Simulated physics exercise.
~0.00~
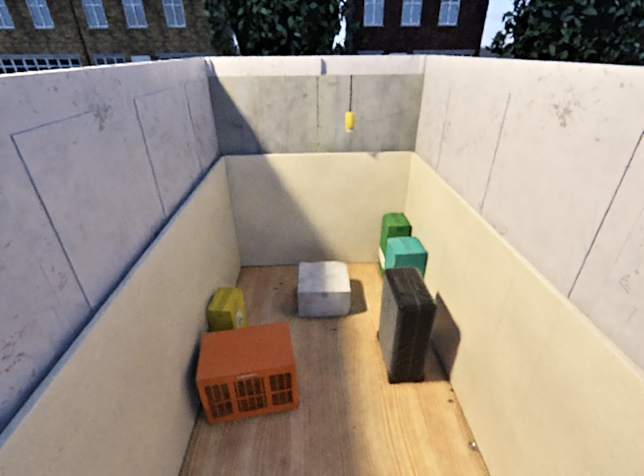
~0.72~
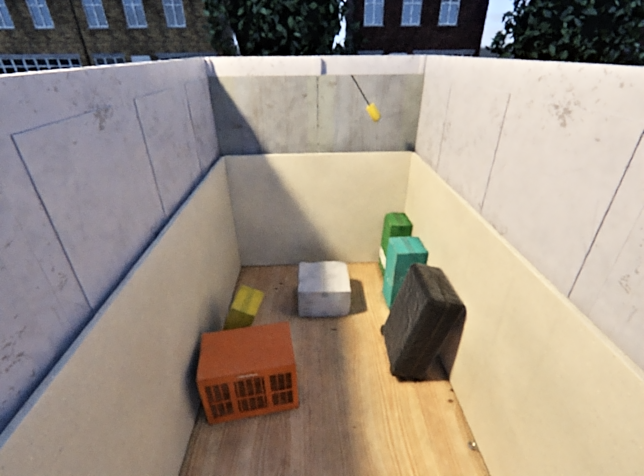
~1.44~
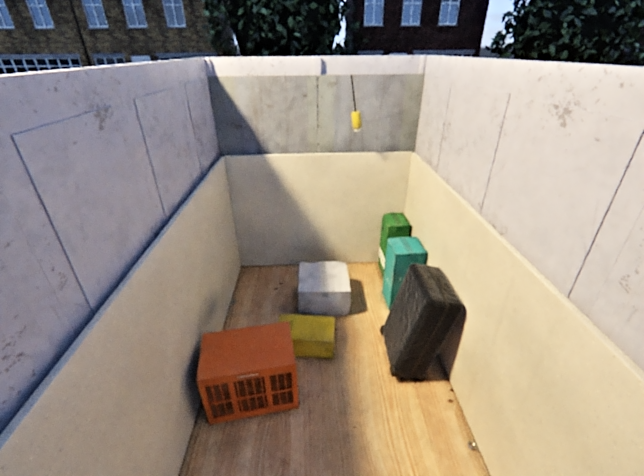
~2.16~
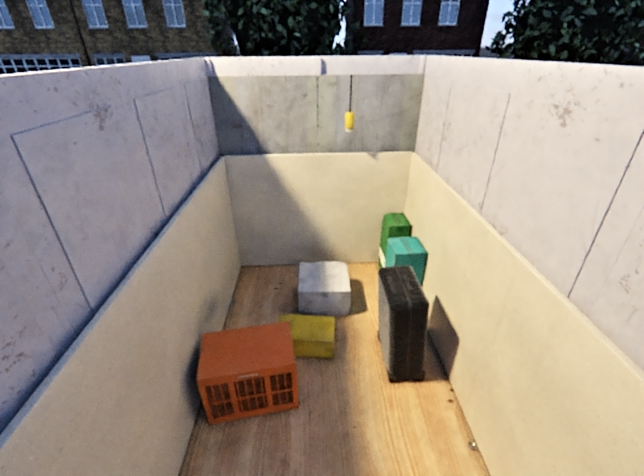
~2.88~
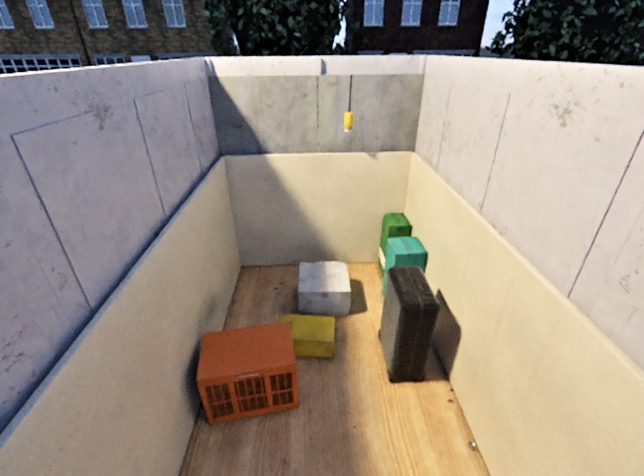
Black case in a van's load bay leaning right then rocking back upright, while a yellow box tips rightward and stays toppled.
